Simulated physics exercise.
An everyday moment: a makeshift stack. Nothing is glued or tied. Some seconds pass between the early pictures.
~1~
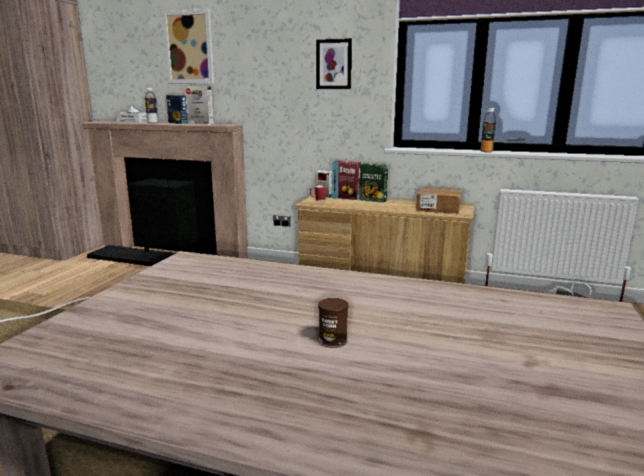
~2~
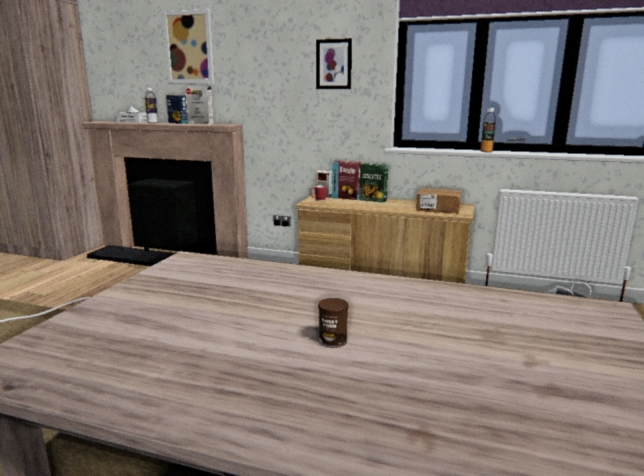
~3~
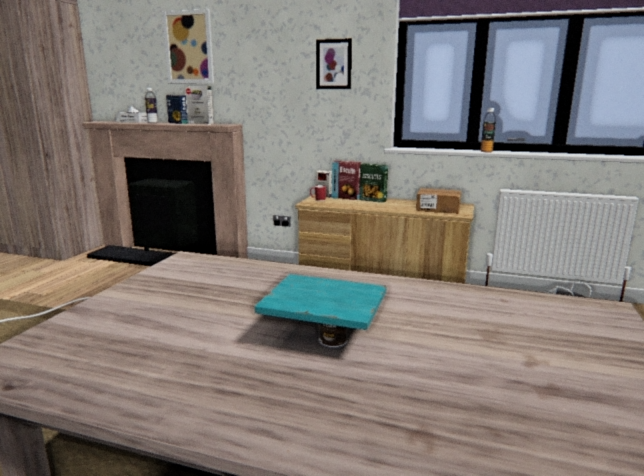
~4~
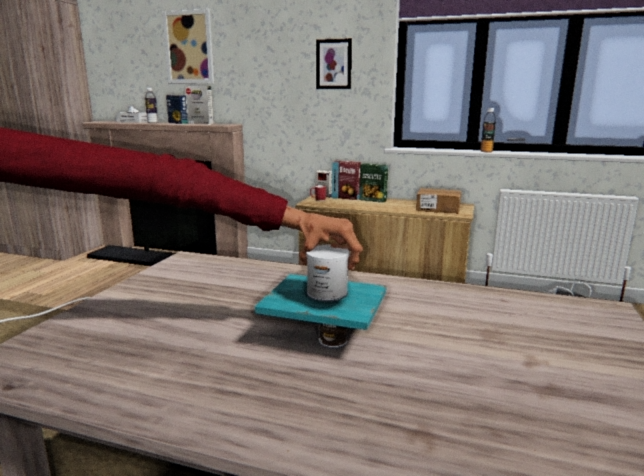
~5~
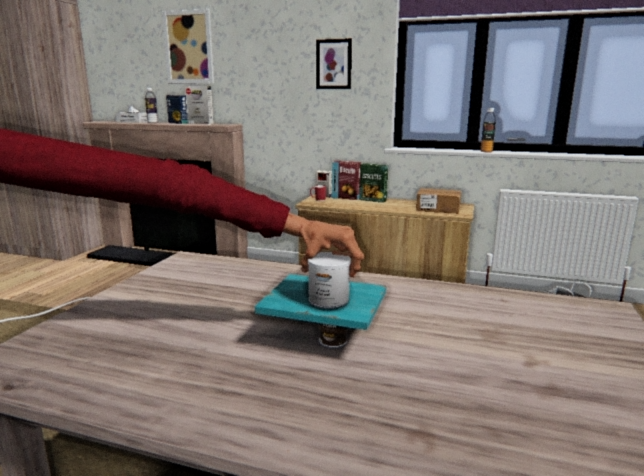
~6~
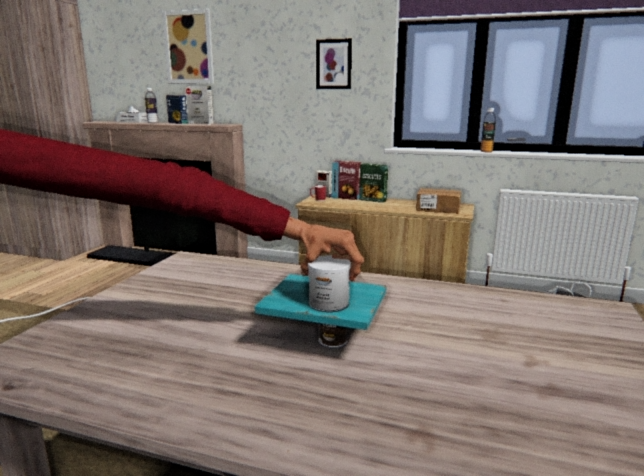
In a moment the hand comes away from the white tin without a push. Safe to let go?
As it turns out, it stays up.
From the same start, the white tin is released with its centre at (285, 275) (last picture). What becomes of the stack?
Then it gives way.
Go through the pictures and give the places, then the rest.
The last thing is not in view yet; brown tin (333, 322), in the first frame.
The last thing is not in view yet; brown tin (333, 322), in the second frame.
The last thing is not in view yet, in the third frame.
On its way; white tin (327, 272), in the fourth frame.
On its way; white tin (329, 279), in the fifth frame.
Set down, still held; white tin (329, 283), in the sixth frame.
Then, 0.50 s on from there, no change.
Then, 1.30 s on from there, white tin resting near (329, 284).
In the end, all 3 unmoved. At the end, from the last picture's camera, white tin near (329, 284). The stack keeps its balance.
